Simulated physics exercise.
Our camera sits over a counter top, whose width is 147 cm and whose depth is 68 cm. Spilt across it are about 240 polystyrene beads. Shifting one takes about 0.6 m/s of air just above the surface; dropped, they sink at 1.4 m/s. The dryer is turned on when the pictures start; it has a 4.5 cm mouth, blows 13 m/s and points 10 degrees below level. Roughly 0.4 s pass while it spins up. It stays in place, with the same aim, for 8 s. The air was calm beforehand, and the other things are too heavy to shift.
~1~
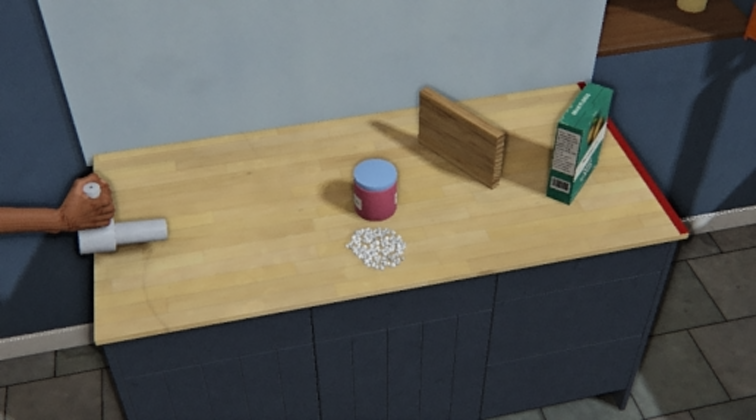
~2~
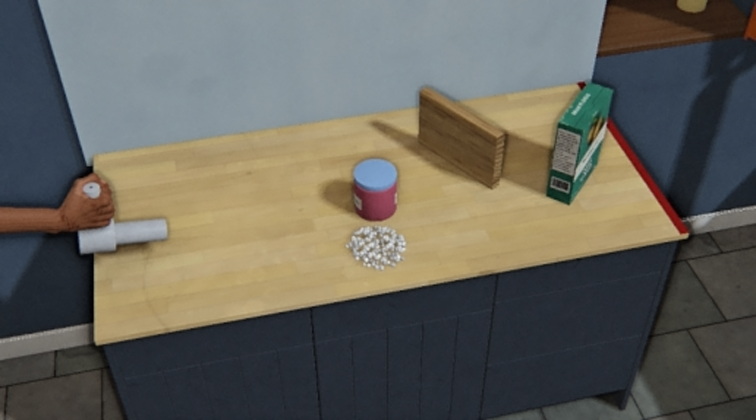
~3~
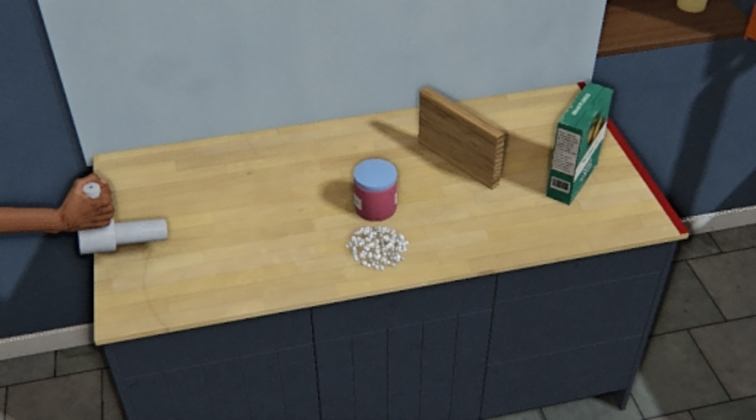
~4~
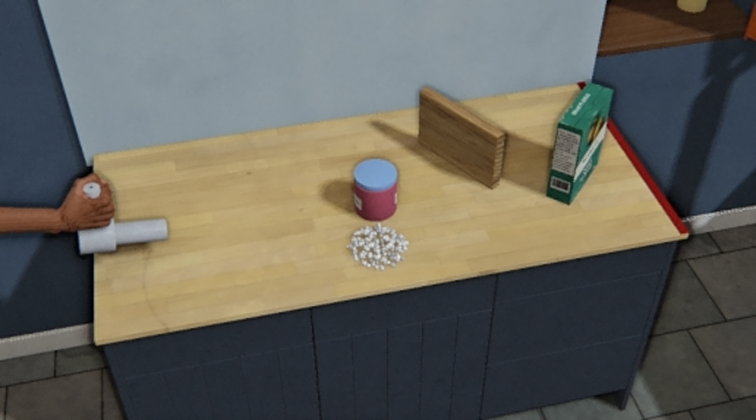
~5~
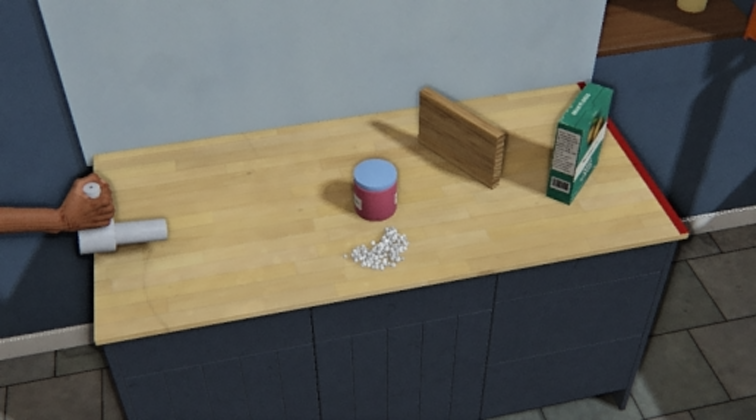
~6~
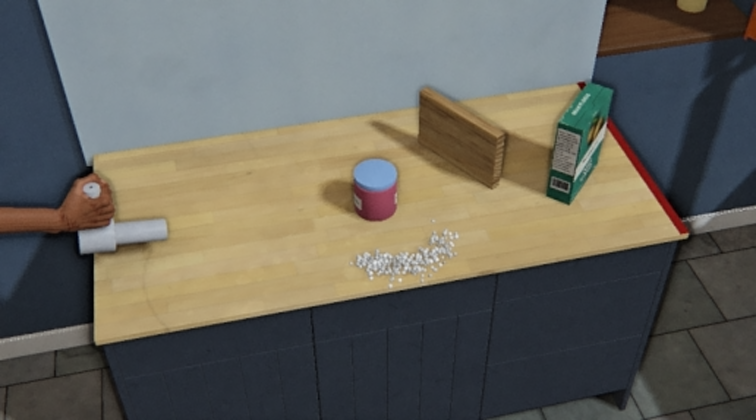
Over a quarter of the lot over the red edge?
No, my guess is the quarter mark is never passed at that edge.
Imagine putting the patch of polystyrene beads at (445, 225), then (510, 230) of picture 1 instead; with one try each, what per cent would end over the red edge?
In turn: 70 per cent, 70 per cent.
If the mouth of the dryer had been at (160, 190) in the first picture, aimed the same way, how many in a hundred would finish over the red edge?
Some 0 %.
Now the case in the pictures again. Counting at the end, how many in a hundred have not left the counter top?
Roughly 0 in a hundred.
Then, 1.2 s after the last picture, 5 % are over the red edge; 87 % have settled or left.
Then, 2.2 s after the last picture, 5 % are over the red edge; 99 % have settled or left.
Then, 4.0 s after the last picture, 5 % are over the red edge; 100 % have settled or left.
Then, 7.6 s after the last picture, at the end, 5 % are over the red edge.
